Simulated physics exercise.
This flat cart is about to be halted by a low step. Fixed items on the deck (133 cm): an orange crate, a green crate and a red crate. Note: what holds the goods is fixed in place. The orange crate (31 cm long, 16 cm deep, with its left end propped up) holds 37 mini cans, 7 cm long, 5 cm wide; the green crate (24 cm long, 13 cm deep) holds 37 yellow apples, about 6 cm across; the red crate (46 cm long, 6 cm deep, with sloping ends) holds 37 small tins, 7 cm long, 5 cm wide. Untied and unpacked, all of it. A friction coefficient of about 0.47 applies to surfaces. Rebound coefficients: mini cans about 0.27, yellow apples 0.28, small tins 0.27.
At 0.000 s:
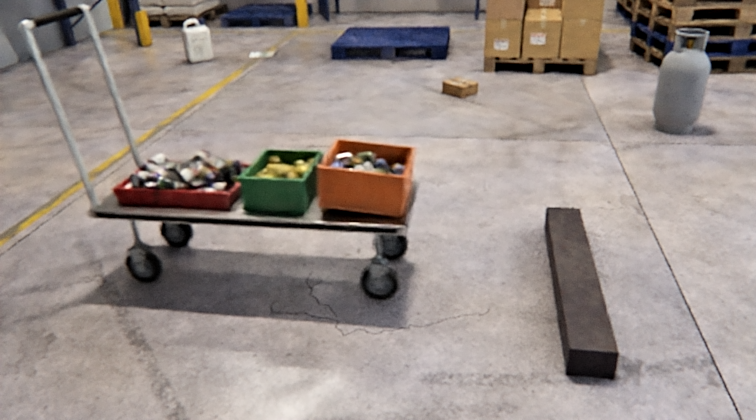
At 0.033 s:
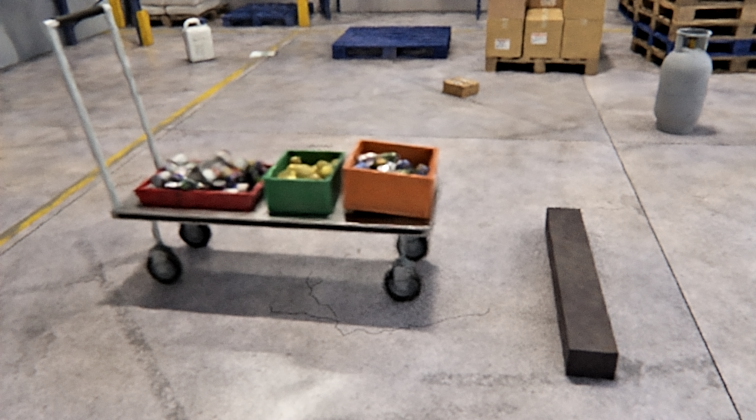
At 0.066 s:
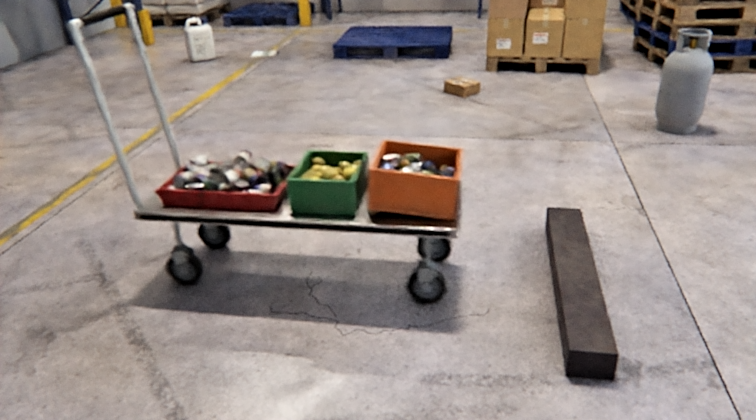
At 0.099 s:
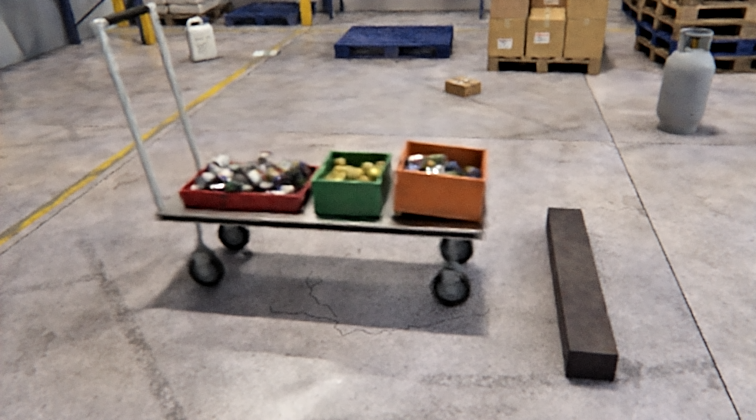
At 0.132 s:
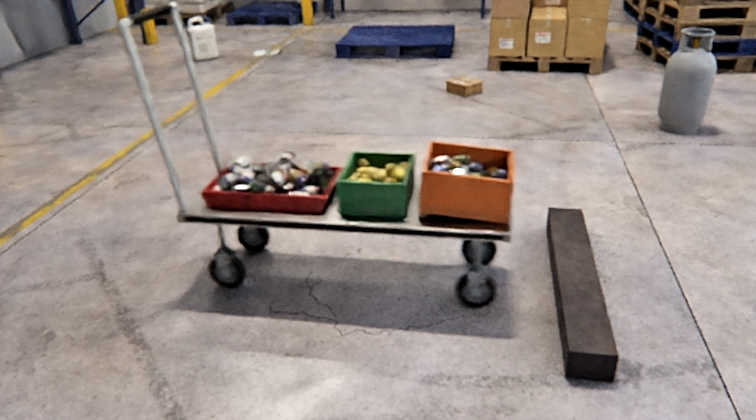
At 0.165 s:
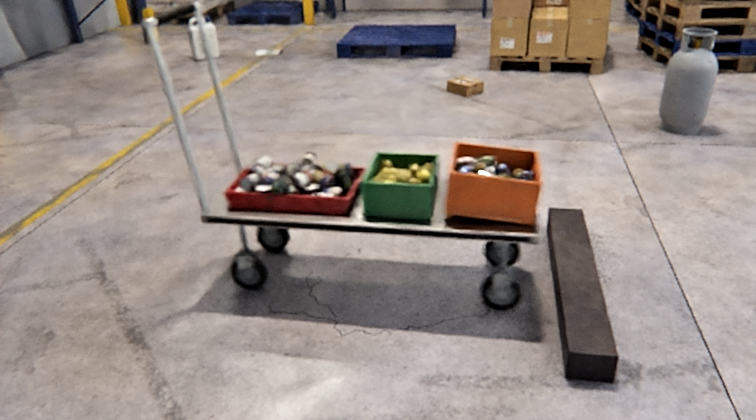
A warehouse with a grey concrete floor is seen from slightly above, with blue pallets, stacked cardboard boxes and a grey gas cylinder in the background. A flat cart with a tall handle at its left carries red, green and orange crates, left to right, filled with small items, and a dark beam lies at right. The cart rolls steadily rightward towards the beam, crates aboard, while the camera shifts very slightly.
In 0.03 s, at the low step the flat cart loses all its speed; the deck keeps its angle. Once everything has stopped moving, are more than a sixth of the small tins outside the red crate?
Yes.
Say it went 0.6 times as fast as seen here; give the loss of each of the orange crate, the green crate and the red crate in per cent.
In that case orange crate 0, green crate 0, red crate 20 per cent.
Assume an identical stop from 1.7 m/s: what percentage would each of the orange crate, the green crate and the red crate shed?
In that case the orange crate sheds 0 per cent of its load, the green crate 0 per cent, and the red crate 20 per cent.
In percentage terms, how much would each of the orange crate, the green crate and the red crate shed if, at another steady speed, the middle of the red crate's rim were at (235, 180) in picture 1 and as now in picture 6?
That would give orange crate 0 %, green crate 0 % and red crate 20 %.
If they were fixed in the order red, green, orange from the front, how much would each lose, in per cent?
Orange crate 10 %, green crate 10 %, red crate 40 %.
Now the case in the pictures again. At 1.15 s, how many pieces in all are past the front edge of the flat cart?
Count: Approx. 4.
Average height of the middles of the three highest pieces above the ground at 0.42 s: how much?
About 74 cm.
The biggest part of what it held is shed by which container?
The red crate.
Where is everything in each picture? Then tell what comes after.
In the first picture (each is followed by its nearest rim corner in this view; the camera moves round a little), red crate, (228, 193); orange crate, (402, 176); 64 cm short of the stop; none out.
Red crate, (251, 194); orange crate, (429, 177); 54 cm short of the stop, in the second picture.
Red crate, (274, 195); orange crate, (455, 179); 44 cm short of the stop, in the third picture.
Red crate, (298, 196); orange crate, (483, 180); 34 cm short of the stop, in the fourth picture.
Red crate, (322, 197); orange crate, (510, 181); 24 cm short of the stop, in the fifth picture.
Red crate, (347, 198); orange crate, (539, 183); 14 cm short of the stop; none out, in the sixth picture.
After 0.20 s, contact.
After 0.30 s, orange crate 37 in, 0 out, green crate 37 in, 0 out and red crate 33 in, 4 out.
After 0.42 s, orange crate 36 in, 1 out, green crate 36 in, 1 out and red crate 28 in, 9 out.
After 0.65 s, orange crate 34 in, 3 out, green crate 33 in, 4 out and red crate 22 in, 15 out.
Outcome (at 1.15 s), orange crate 34 in, 3 out, green crate 33 in, 4 out and red crate 22 in, 15 out. Asked share, 15 of 37, 41 per cent.
